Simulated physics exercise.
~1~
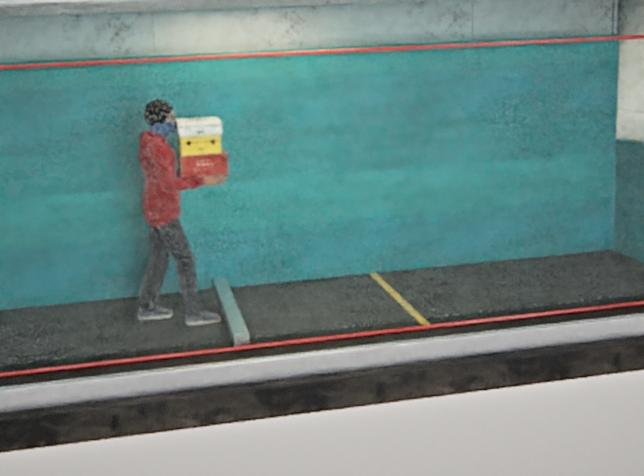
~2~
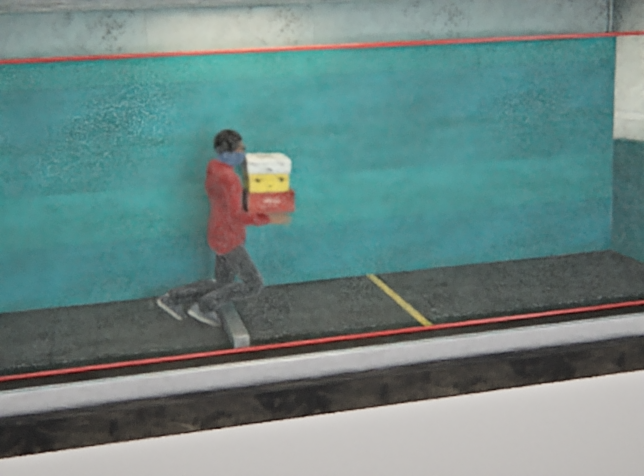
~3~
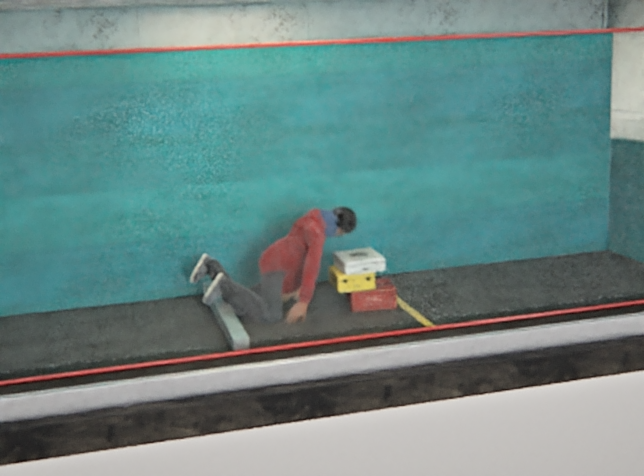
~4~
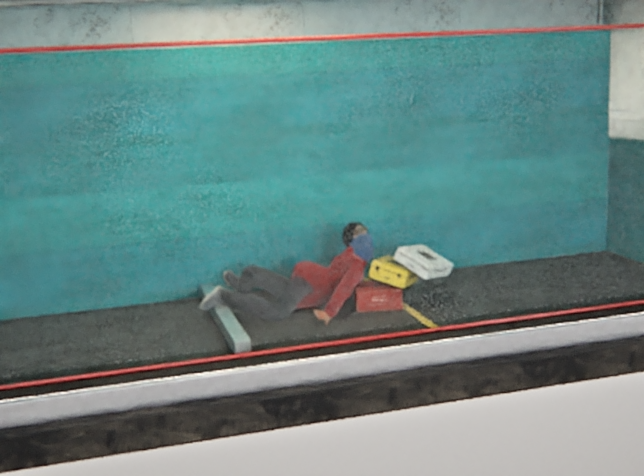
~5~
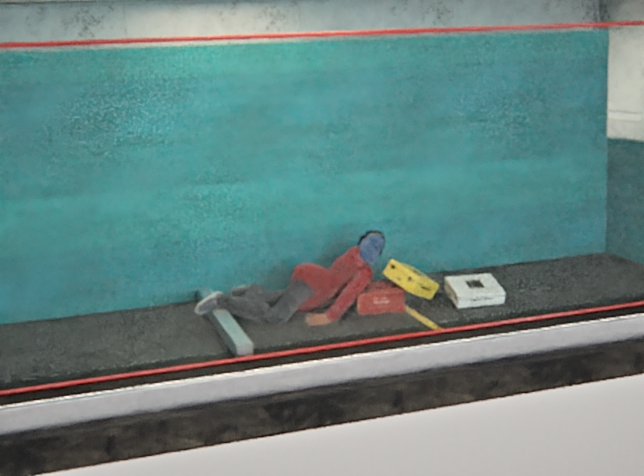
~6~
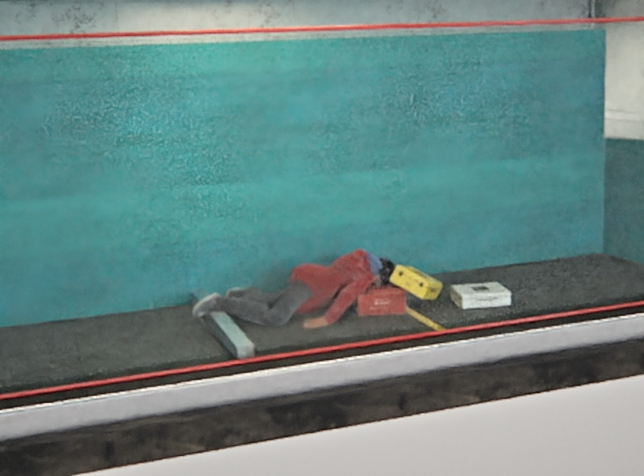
The clip shows a person in a red jacket carrying three stacked boxes, tripping over a low rail and falling forward; the boxes spill, and the person ends face down, the red one short of a yellow line, the yellow and white ones beyond it.
